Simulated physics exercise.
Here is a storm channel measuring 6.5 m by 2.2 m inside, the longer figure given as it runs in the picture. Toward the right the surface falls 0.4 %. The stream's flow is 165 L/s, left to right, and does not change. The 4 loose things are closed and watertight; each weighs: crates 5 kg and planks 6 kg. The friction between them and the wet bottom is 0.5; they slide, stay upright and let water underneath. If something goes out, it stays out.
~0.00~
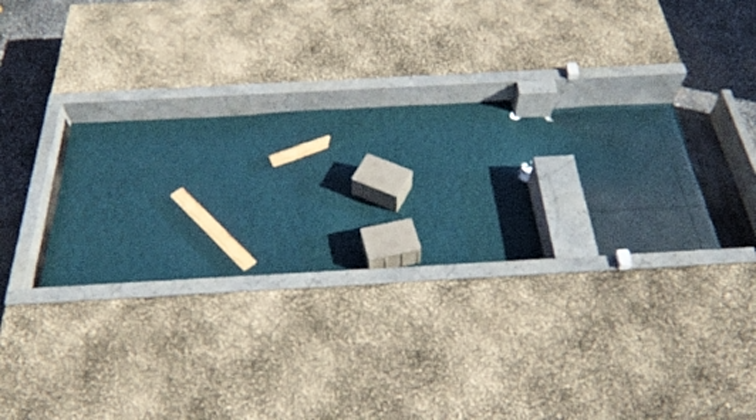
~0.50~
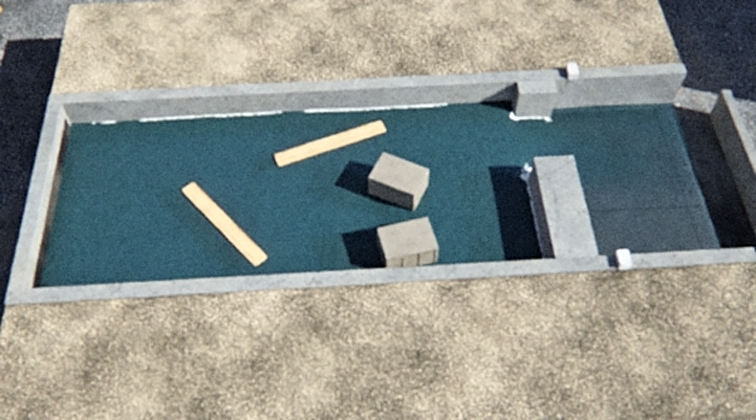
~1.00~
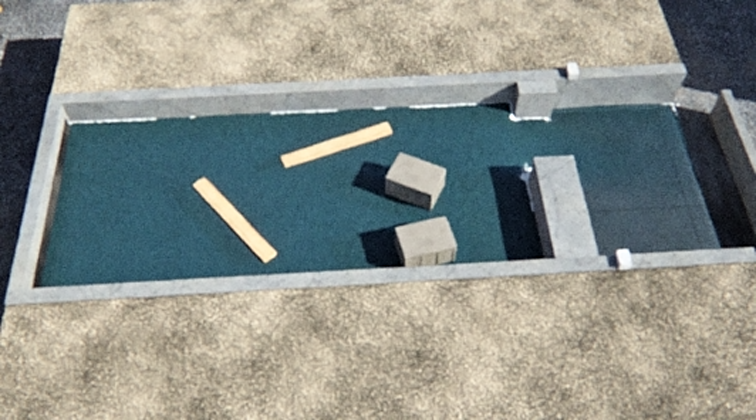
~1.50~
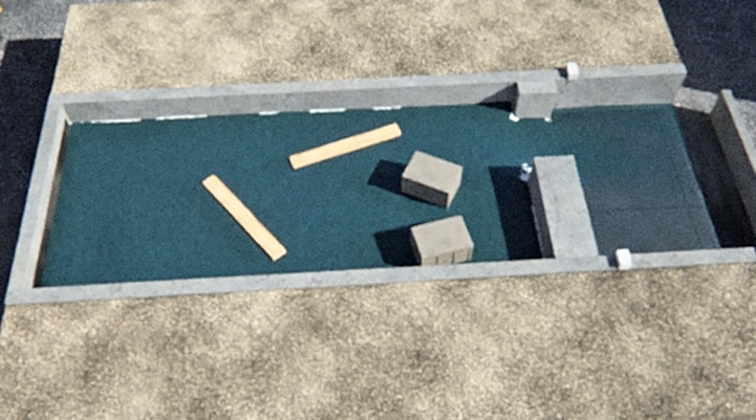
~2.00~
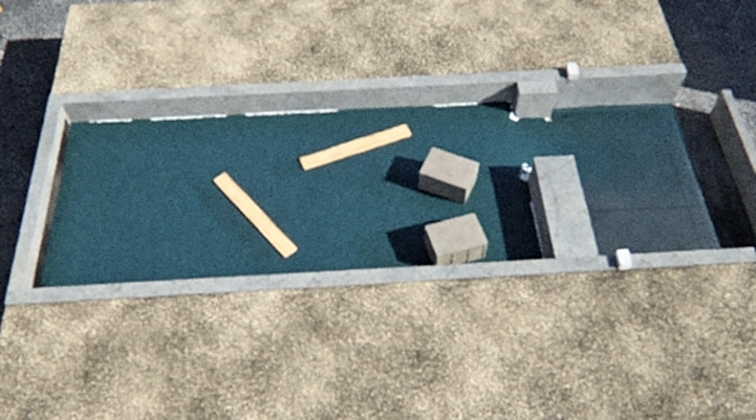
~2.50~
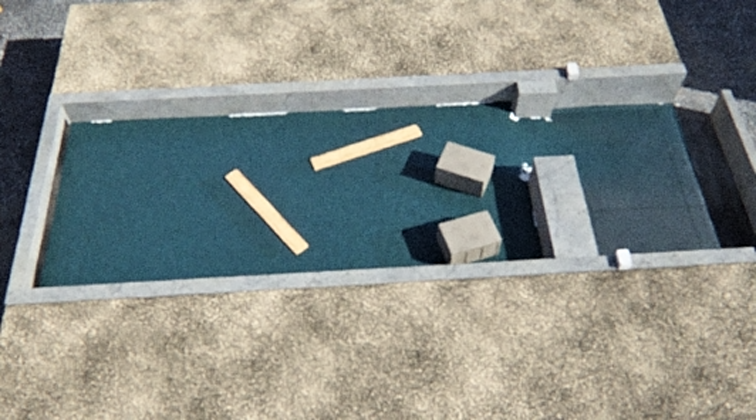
The footage shows two grey blocks and two pale planks in a walled channel of dark teal water; all four drift slowly to the right, the blocks nearing a concrete wall jutting into the channel.
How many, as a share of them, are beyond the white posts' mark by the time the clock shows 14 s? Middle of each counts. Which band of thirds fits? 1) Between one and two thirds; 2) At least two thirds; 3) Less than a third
The answer is 2.
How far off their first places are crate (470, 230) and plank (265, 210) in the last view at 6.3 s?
120 cm, 150 cm.
After 3.5 s 0 of 4 are over the mark; 4 afloat.
After 6.3 s 1 of 4 are over the mark; 3 afloat.
After 10.0 s 3 of 4 are over the mark; 1 afloat.
After 14.0 s 3 of 4 are over the mark; 1 afloat.
